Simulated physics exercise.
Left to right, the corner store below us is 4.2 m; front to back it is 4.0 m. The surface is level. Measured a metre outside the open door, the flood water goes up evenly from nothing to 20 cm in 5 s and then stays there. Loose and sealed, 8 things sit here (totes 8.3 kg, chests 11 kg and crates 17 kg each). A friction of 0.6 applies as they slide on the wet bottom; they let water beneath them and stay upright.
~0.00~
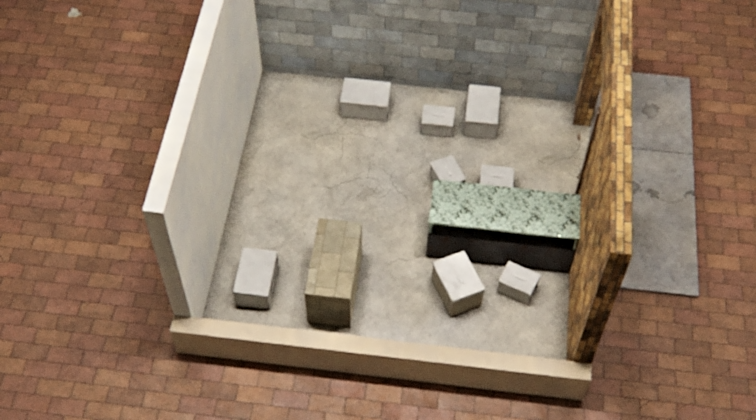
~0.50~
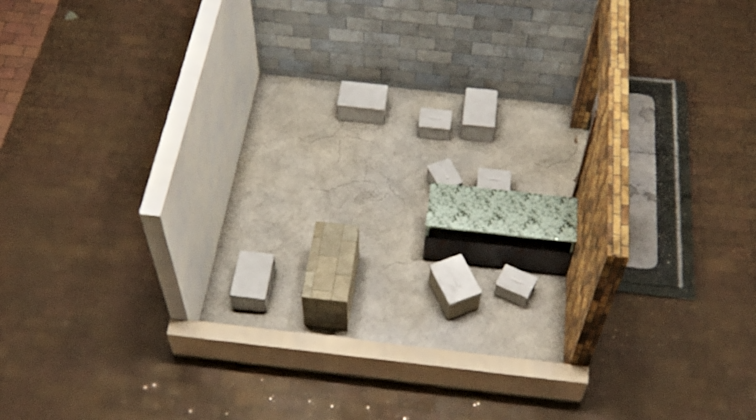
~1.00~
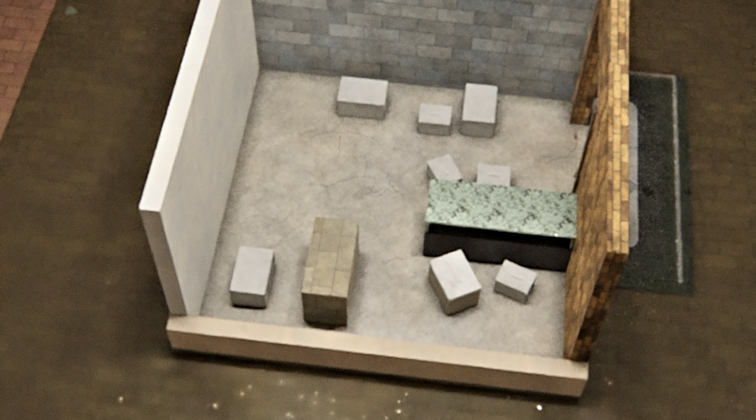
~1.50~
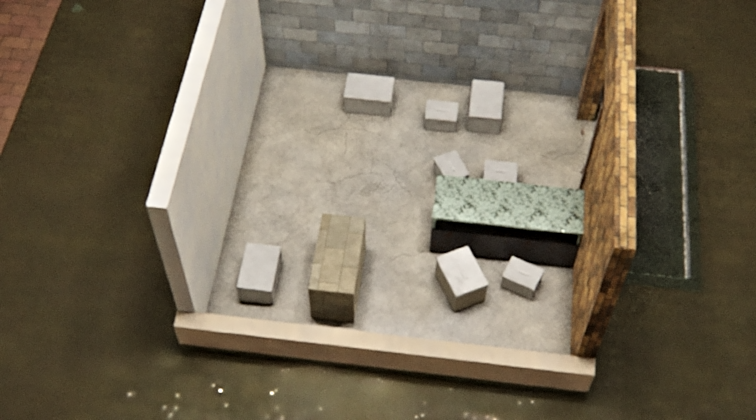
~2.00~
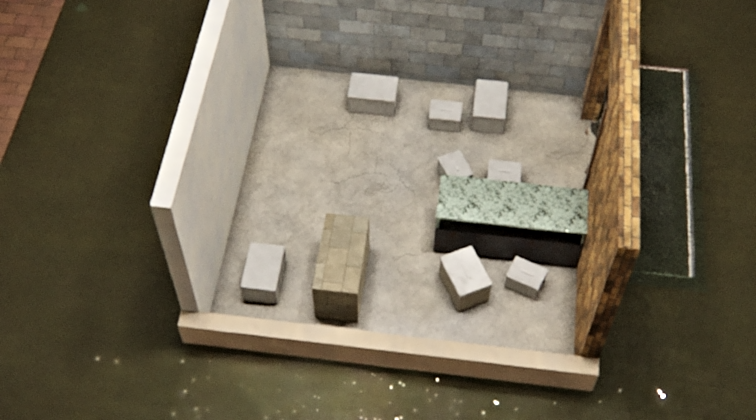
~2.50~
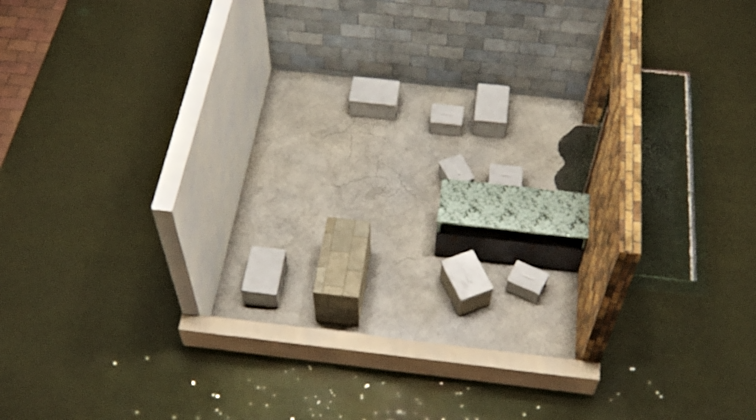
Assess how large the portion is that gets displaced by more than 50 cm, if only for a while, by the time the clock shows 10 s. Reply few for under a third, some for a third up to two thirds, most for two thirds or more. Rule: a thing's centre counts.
Some.
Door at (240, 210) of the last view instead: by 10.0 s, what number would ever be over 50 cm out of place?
In that case the number is 3.
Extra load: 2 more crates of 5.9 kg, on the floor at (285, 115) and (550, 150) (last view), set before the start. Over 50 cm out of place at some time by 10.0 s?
Taking them in order, the first is within that distance and the second is beyond that distance.
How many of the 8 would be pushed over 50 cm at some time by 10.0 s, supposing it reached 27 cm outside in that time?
So the tally would be 6.
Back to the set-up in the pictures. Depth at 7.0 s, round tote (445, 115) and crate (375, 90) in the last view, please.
Depths: Near 8 cm, then near 5 cm.
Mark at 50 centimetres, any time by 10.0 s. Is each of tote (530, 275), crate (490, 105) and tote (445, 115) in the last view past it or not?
Result, in order: Stayed within / exceeded / exceeded.
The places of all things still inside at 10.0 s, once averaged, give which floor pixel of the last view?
That lands at roughly (359, 204).
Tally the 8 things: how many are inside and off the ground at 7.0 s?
Total: 2.
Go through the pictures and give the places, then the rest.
The first frame shows a tote at (448, 171) rests on the ground; a tote at (497, 176) rests on the ground; water covers 0.0 m2; 0 of 8 have shifted.
The second frame shows a tote at (445, 174), on the bottom; a tote at (494, 179) rests on the ground; 0.0 m2 under water; 0 of 8 have shifted.
The third frame shows a tote at (445, 170) rests on the ground; a tote at (494, 175), on the bottom; 0.0 m2 under water; 0 of 8 have shifted.
The fourth frame shows a tote at (451, 166) rests on the ground; a tote at (501, 171) rests on the ground; 0.0 m2 under water; 0 of 8 have shifted.
The fifth frame shows a tote at (455, 166), on the bottom; a tote at (505, 171), on the bottom; 0.0 m2 under water; 0 of 8 have shifted.
The sixth frame shows a tote at (457, 170) rests on the ground; a tote at (506, 175), on the bottom; 0.2 m2 under water; 0 of 8 have shifted.
After 3.5 s 0 of 8 are over 50 cm from their spots; 0 afloat.
After 4.5 s 0 of 8 are over 50 cm from their spots; 0 afloat.
After 7.0 s 4 of 8 are over 50 cm from their spots; 2 afloat.
After 10.0 s 5 of 8 are over 50 cm from their spots, and 5 have been at some point; 4 afloat.
